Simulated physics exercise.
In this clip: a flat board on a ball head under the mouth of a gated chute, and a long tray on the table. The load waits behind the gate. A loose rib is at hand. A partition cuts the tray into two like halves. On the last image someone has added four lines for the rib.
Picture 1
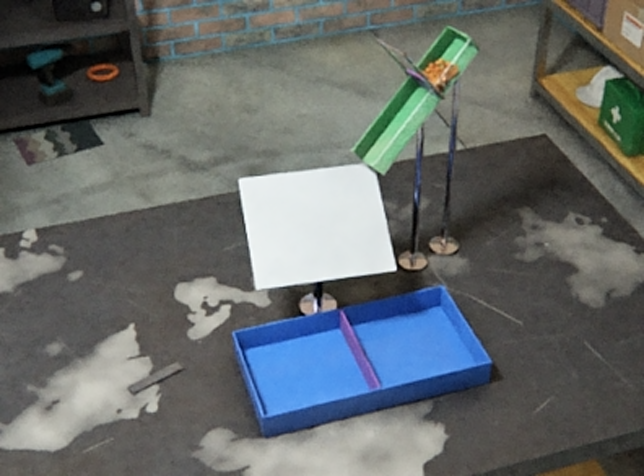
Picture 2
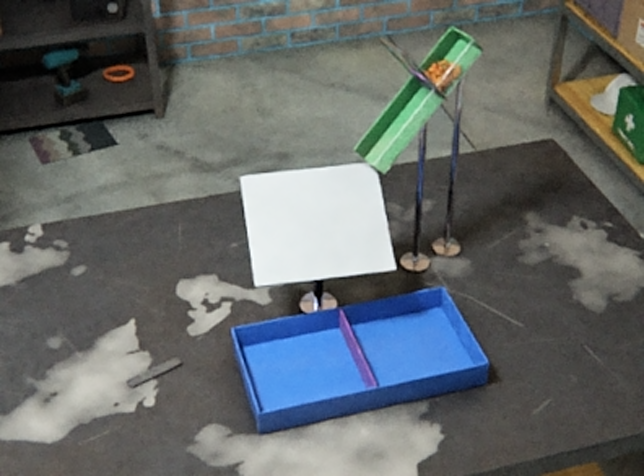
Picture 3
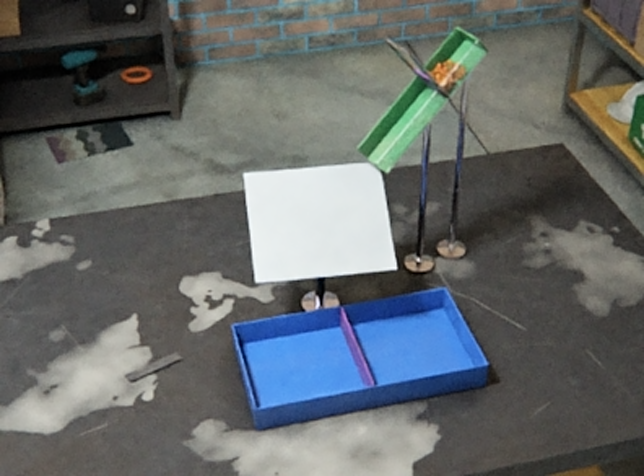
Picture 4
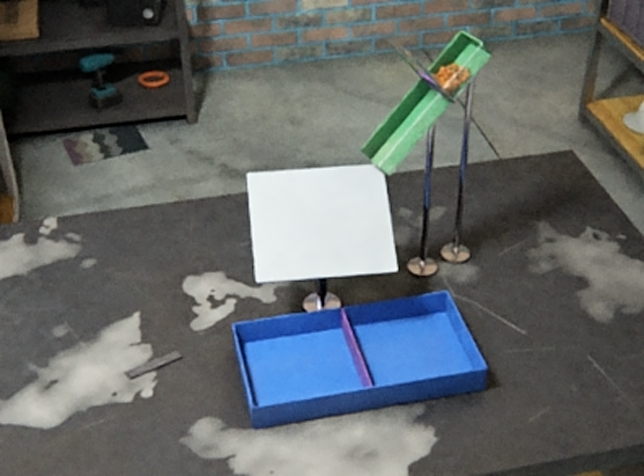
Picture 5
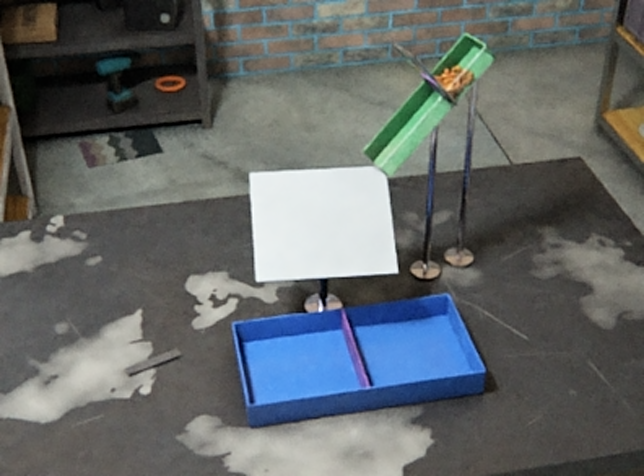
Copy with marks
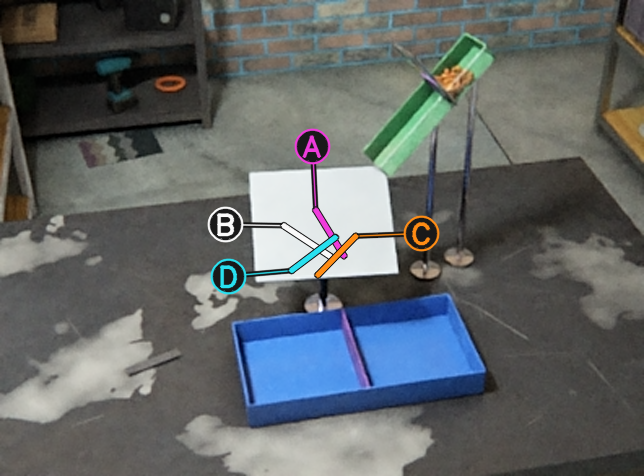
The clip opens on a green chute holding small orange-brown pieces behind a closed gate, above a tilted white board and a blue tray split by a purple divider. The viewpoint shifts slightly, so the background shelves slide to the right, while the pieces, chute, board and tray stay in place.
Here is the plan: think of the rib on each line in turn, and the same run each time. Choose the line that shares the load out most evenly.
Line B does it best.
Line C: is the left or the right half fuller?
The left half.
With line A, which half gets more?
The right half.
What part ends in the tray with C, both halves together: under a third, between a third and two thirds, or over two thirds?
Over two thirds.
On the marked copy, line A from (315, 209) to (343, 255); line B from (283, 225) to (330, 256); line C from (355, 236) to (317, 275); line D from (335, 237) to (291, 270).
With A, of what is caught, a small share in the left half, the bulk in the right.
With B, of what is caught, close to a third in the left half, close to two thirds in the right.
With C, of what is caught, all but a few in the left half, a small share in the right.
With D, of what is caught, all but a few in the left half, only a few in the right.
